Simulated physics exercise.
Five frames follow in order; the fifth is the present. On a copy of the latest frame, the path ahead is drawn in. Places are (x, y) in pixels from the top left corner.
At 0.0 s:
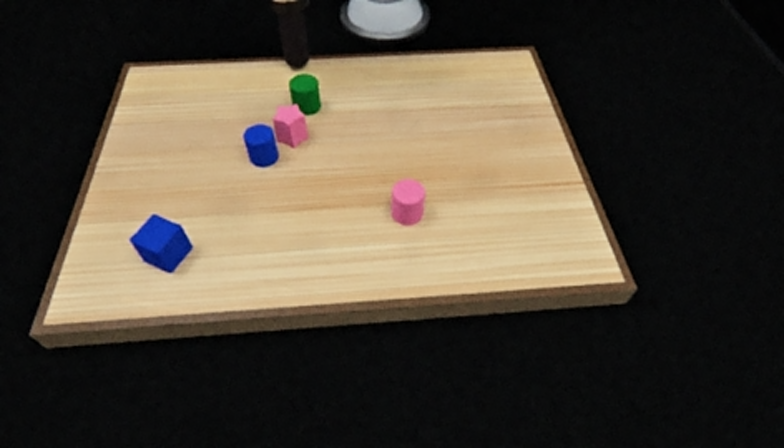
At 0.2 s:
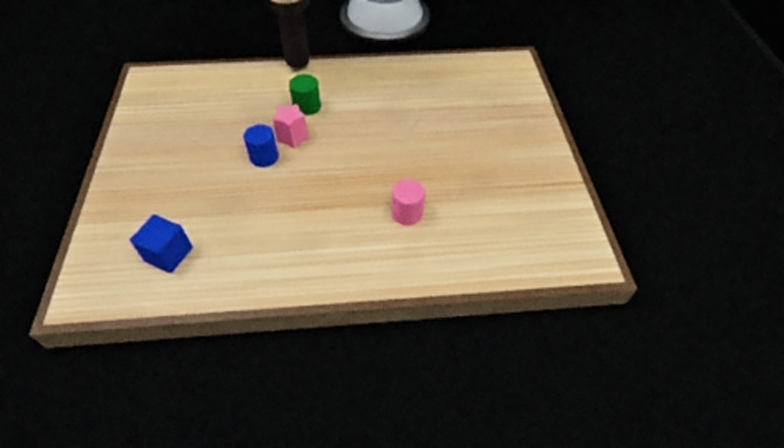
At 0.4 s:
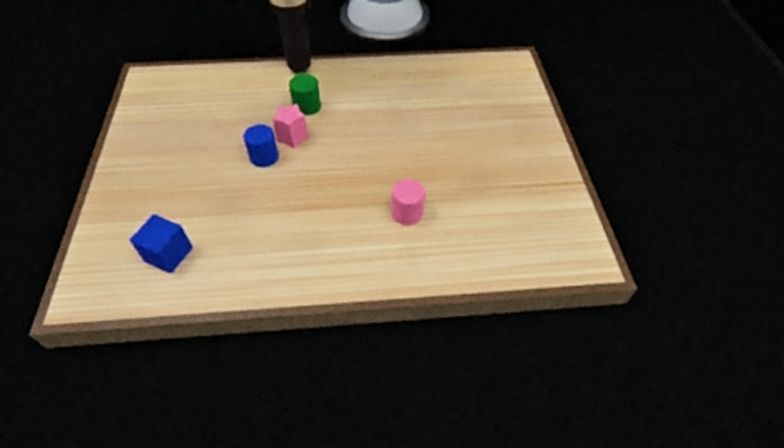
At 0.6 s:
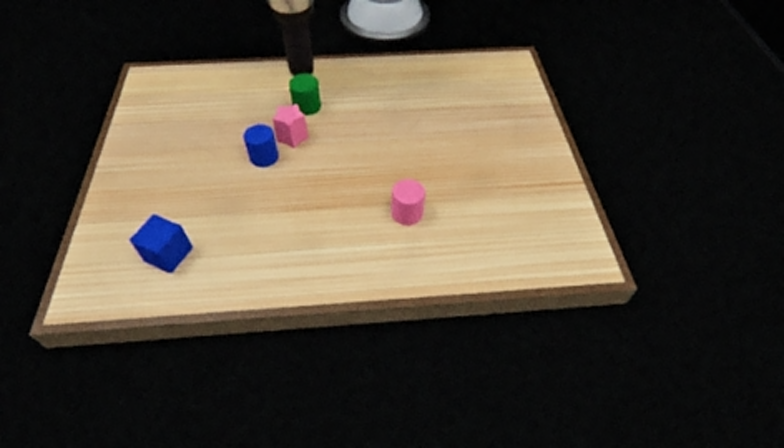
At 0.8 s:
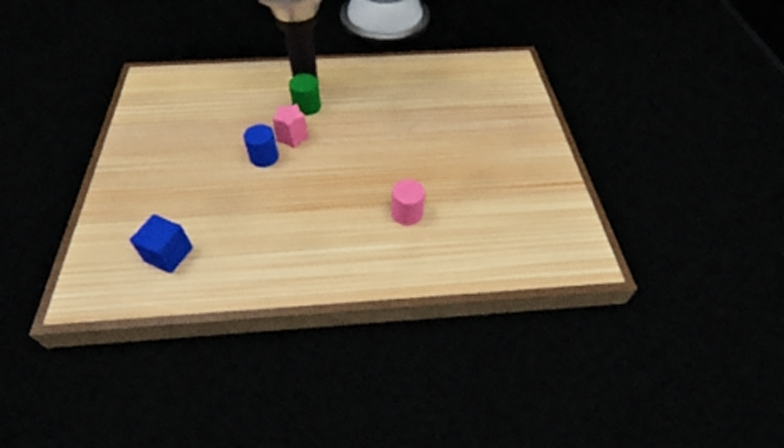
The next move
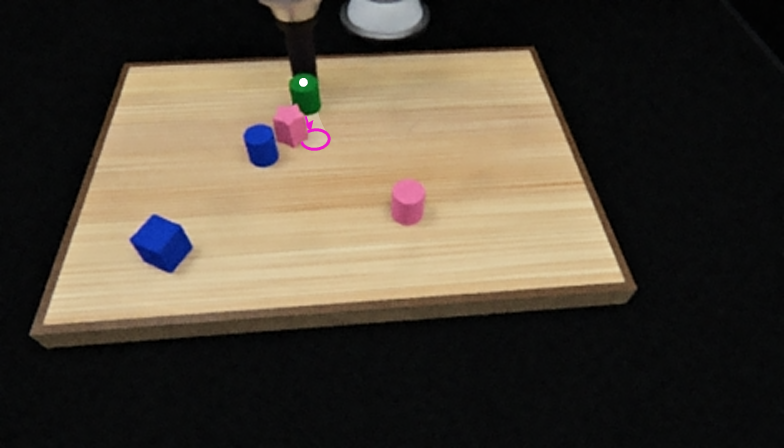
At first, a dark post stands at the back edge of a wooden board holding blue, pink and green blocks, with a blue cube at front left. The post then edges slightly forward to the green block, while all the blocks stay still.
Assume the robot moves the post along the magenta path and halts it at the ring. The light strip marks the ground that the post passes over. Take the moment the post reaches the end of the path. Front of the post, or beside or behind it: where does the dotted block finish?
In front, I predict.
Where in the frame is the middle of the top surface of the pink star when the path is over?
Around pixel (289, 131).
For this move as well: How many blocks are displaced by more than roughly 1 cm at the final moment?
In total, two blocks get moved by over 1 cm.
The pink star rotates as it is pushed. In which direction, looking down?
Verdict: Clockwise.
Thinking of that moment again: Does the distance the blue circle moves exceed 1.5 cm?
No, that is not what happens.
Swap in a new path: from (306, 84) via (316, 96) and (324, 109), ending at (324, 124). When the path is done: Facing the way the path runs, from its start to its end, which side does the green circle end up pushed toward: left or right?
Right-hand side.
The drawn path runs from (306, 84) over (304, 102) and (306, 121) to (315, 139); the dot is on the green circle.
What follows on the original path. One third of the way, post at (303, 97); pink star at (288, 115); green circle at (305, 96).
Two thirds of the way, post at (306, 116); pink star at (289, 124), turned 70° clockwise; green circle at (315, 115).
At the end, post at (315, 134); blue circle not moved; pink star at (289, 131), turned 105° clockwise; green circle at (328, 133).
